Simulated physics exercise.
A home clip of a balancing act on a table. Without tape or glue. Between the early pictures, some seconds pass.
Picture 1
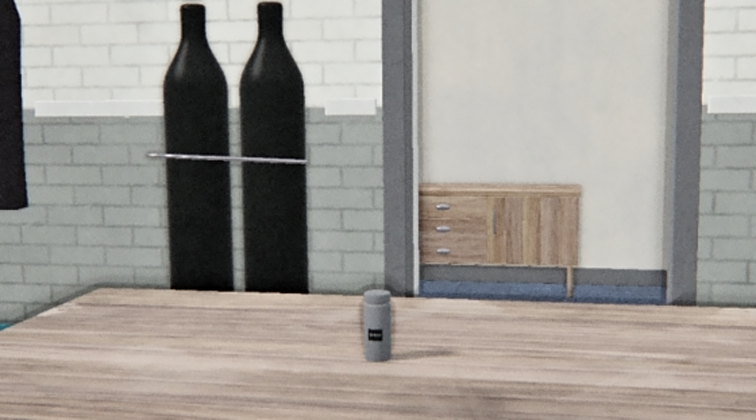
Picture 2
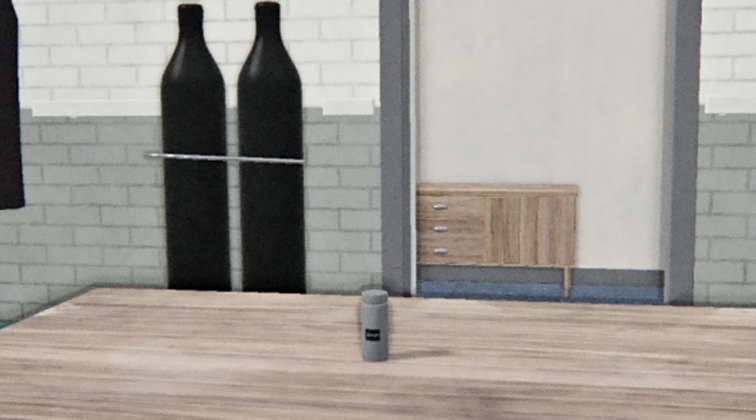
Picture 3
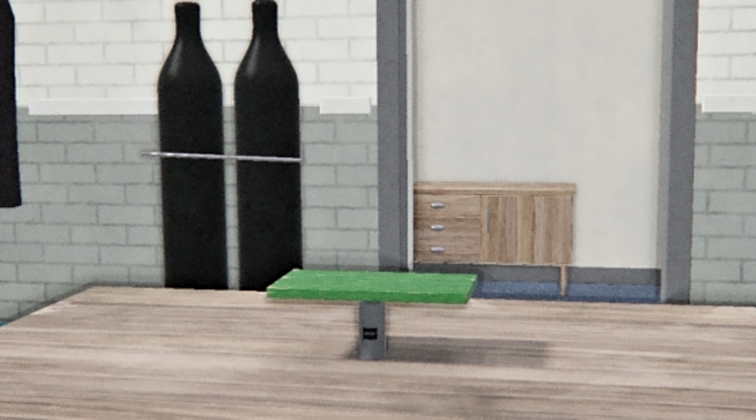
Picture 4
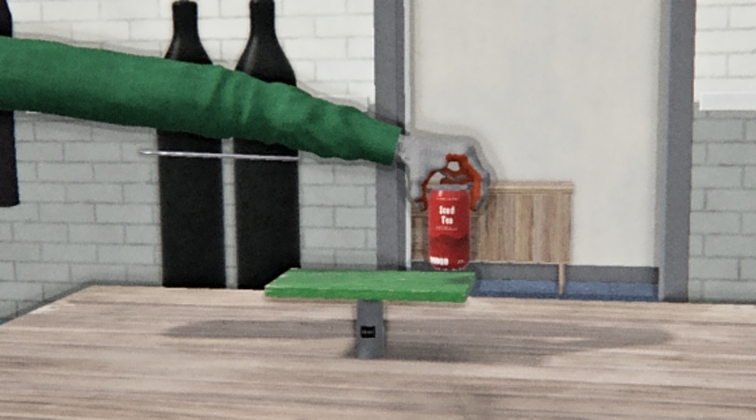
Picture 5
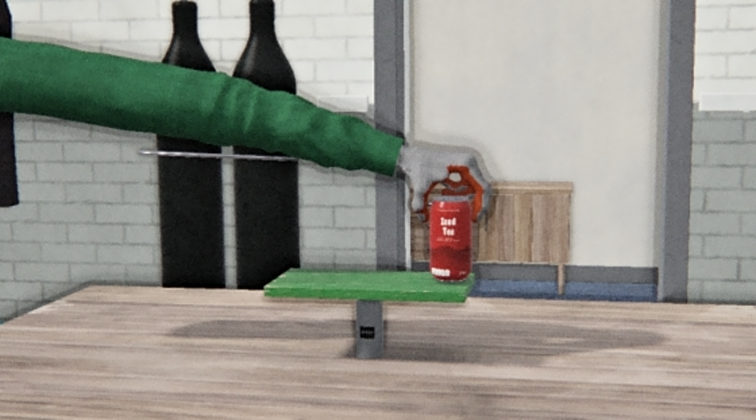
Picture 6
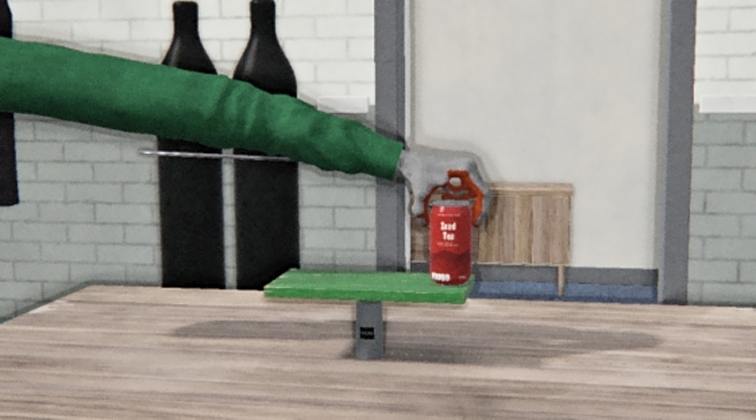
The footage shows a small grey container standing on a wooden table, then a green board lying across its top, and a gloved hand on a green-sleeved arm lowering a red can onto the board's right end.
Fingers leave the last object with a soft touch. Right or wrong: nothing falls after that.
Wrong.
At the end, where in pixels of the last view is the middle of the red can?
End position: Approximately (527, 343).
Then, 0.40 s after the last picture, red can now fallen; green board tipped 43° from how it was.
Then, 0.50 s after the last picture, green board tipped 51° from how it was.
Then, 0.70 s after the last picture, green board tipped 37° from how it was.
At rest, fallen, red can; moved from the start, green board; grey shaker in place. Seen from the same camera at the end, red can near (527, 342). The stack loses its balance.
